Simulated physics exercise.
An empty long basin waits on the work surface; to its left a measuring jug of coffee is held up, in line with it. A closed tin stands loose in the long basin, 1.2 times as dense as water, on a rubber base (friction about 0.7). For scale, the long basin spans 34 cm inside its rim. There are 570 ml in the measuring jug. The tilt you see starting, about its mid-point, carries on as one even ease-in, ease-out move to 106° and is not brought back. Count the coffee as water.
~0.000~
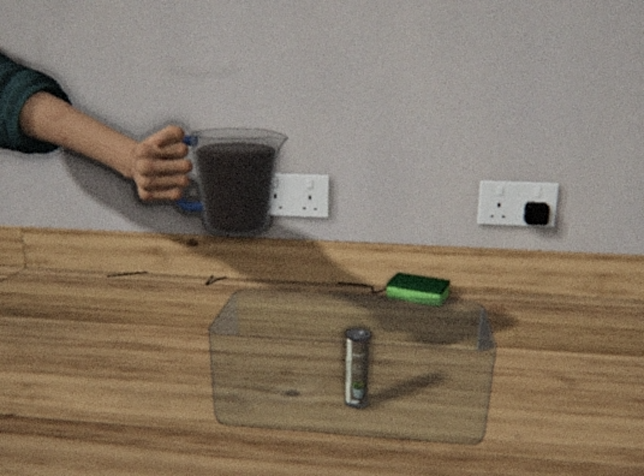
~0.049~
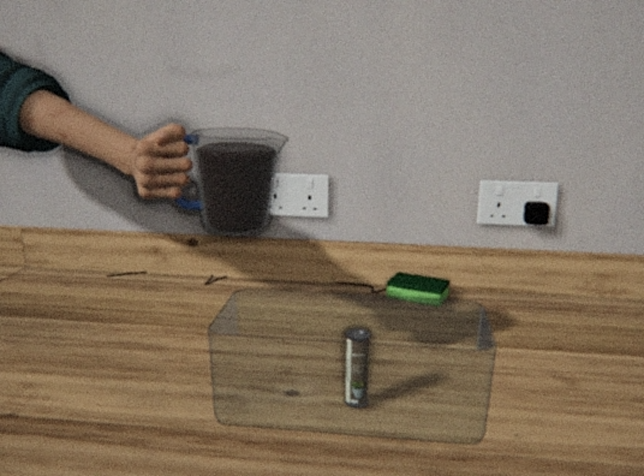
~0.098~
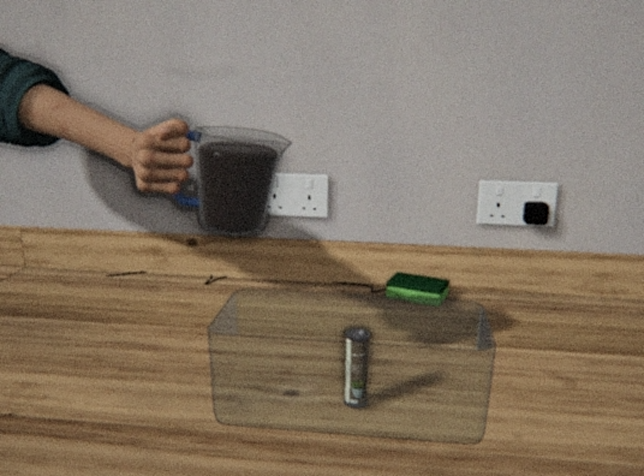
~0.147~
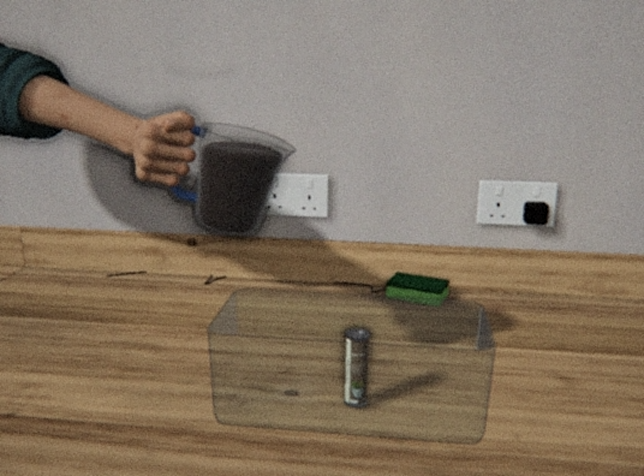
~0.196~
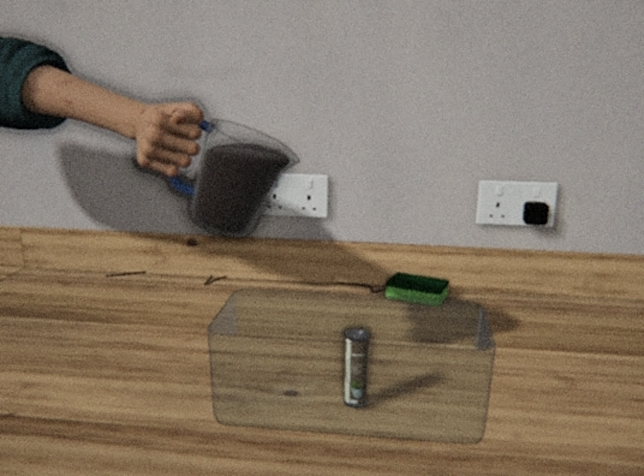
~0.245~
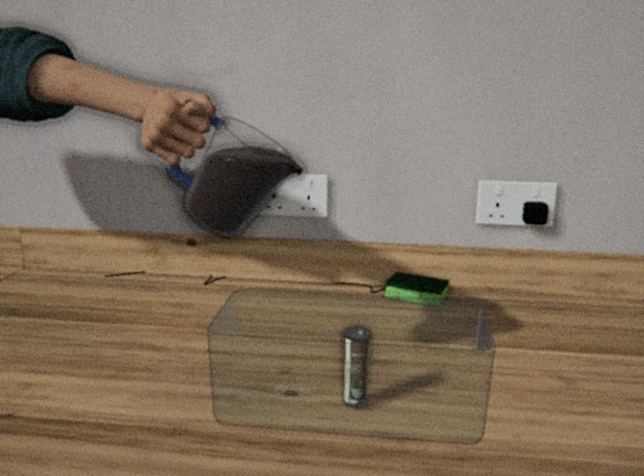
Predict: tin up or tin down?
It goes over.
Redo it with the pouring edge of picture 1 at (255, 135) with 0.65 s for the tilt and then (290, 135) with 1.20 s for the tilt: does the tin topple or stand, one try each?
First it stays up; then it goes over.
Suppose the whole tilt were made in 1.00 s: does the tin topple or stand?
The tin goes over.
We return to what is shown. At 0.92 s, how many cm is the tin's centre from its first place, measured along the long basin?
Some 8 cm.
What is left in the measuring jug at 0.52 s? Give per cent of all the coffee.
Near 52 in a hundred.
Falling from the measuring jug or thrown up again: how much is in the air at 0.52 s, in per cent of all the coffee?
Some 34 per cent.
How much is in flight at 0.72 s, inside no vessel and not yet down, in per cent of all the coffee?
About 18 per cent.
Then, 0.52 s in, the tilt is 95° and 52 per cent is still to pour; the tin stands where it began.
Then, 0.72 s in, the tilt is 106° and 9 per cent is still to pour; the tin stands 2 cm from where it began.
Then, 0.92 s in, the tilt is 106° and 0 per cent is still to pour; the tin lies on its side.
Then, 1.15 s in, the tilt is 106° and 0 per cent is still to pour; the tin lies on its side.
Finally, the tin lies on its side.
